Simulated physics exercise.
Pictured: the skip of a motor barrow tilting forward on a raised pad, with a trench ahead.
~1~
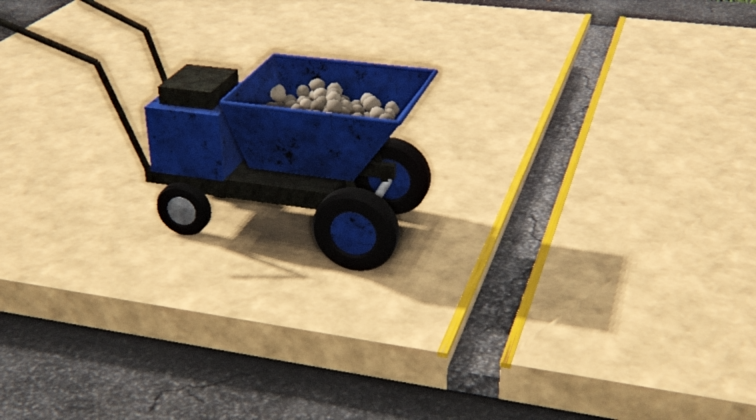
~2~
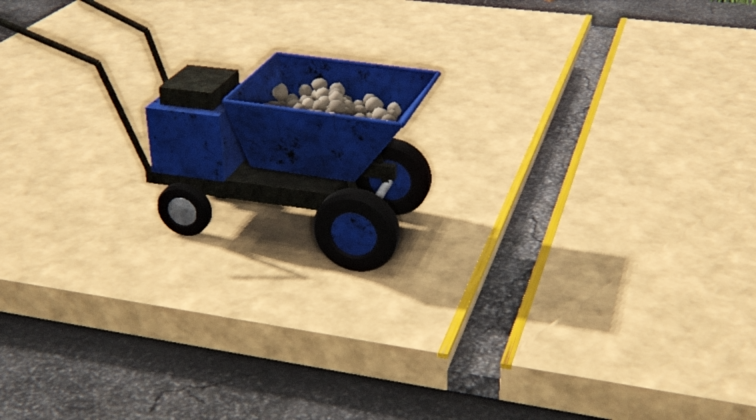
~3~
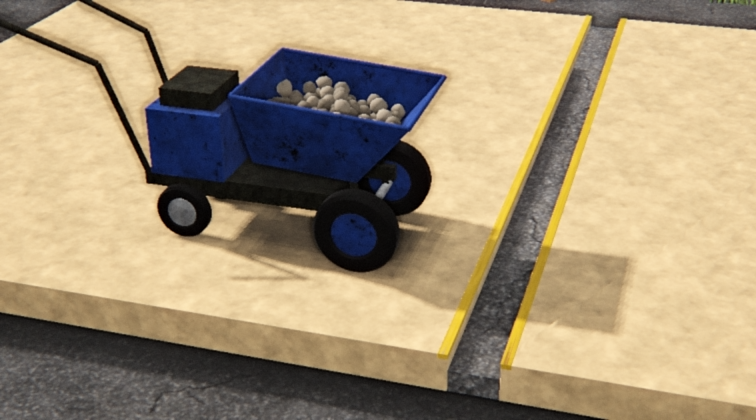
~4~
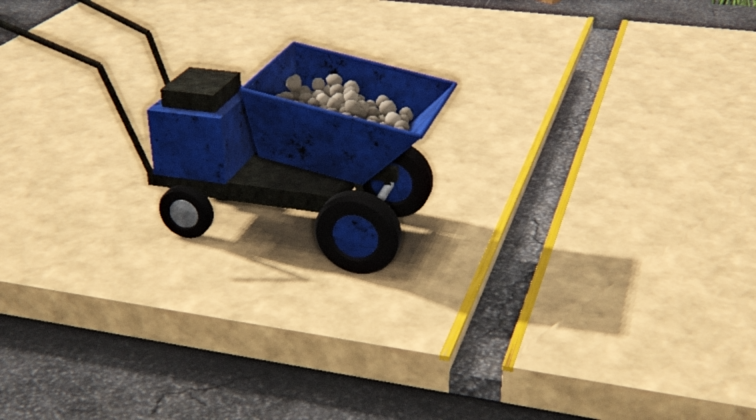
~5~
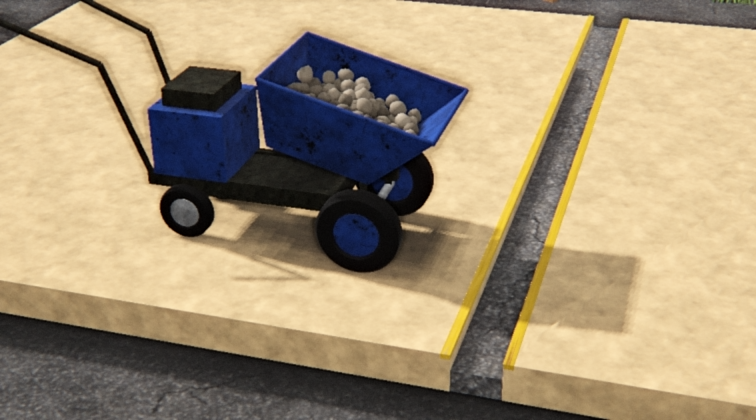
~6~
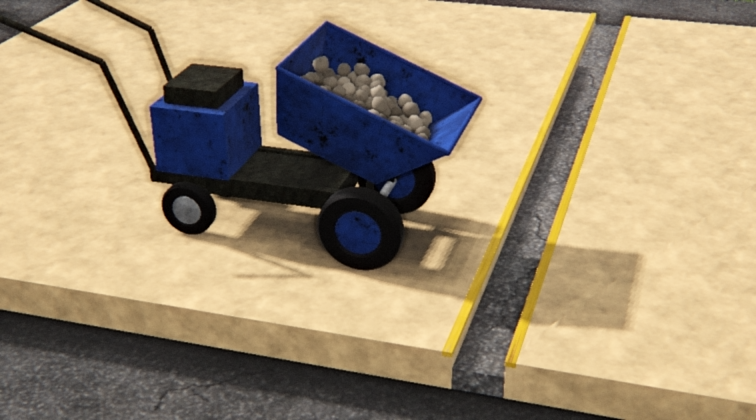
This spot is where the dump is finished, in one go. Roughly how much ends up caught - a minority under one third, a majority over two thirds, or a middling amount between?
A middling amount, between one third and two thirds.
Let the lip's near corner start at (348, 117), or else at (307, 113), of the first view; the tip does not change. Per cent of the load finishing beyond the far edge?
0 and 0 percent, in that order.
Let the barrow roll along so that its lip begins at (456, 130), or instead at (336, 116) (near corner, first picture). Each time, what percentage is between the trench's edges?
It works out to 0 per cent in the first case and 30 per cent in the second.
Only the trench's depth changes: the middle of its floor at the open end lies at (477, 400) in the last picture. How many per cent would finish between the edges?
Estimated share: Approx. 70 %.
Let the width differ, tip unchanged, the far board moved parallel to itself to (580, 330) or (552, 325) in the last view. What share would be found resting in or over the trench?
The first try lands around 80 %, the second around 70 %.
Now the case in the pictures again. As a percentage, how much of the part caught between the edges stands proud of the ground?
My estimate would be close to 40 per cent.
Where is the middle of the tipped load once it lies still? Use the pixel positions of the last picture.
Near pixel (533, 255).
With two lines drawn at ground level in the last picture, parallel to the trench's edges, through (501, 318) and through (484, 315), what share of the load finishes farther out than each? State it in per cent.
Around 40 per cent for the first, and 60 per cent for the second.
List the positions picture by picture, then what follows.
Lip of the skip near (399, 123), level; top of the load near (328, 114), river pebbles; first edge of the trench near (460, 312); far edge near (520, 321), the trench under half as wide as the skip, and shallow for its width, in the first picture.
Lip of the skip near (402, 125), tipped barely; top of the load near (331, 111), in the second picture.
Lip of the skip near (409, 129), tipped barely; top of the load near (324, 106), in the third picture.
Lip of the skip near (420, 137), tipped a little; top of the load near (313, 105), in the fourth picture.
Lip of the skip near (433, 144), tipped clearly; top of the load near (324, 99), in the fifth picture.
Lip of the skip near (448, 154), tipped clearly; top of the load near (339, 93); first edge of the trench near (465, 311); far edge near (525, 321), in the sixth picture.
Shortly afterwards, skip tipped steeply; the whole lot in the skip.
Next, skip tipped right over; the bulk in the skip; near a quarter in or heaped over the trench; a little beyond it.
Some moments later, skip tipped right over; near a third in the skip; near a third in or heaped over the trench; near a quarter beyond it.
In the end, skip tipped right over; near a third in the skip; near a third in or heaped over the trench; near a quarter beyond it.
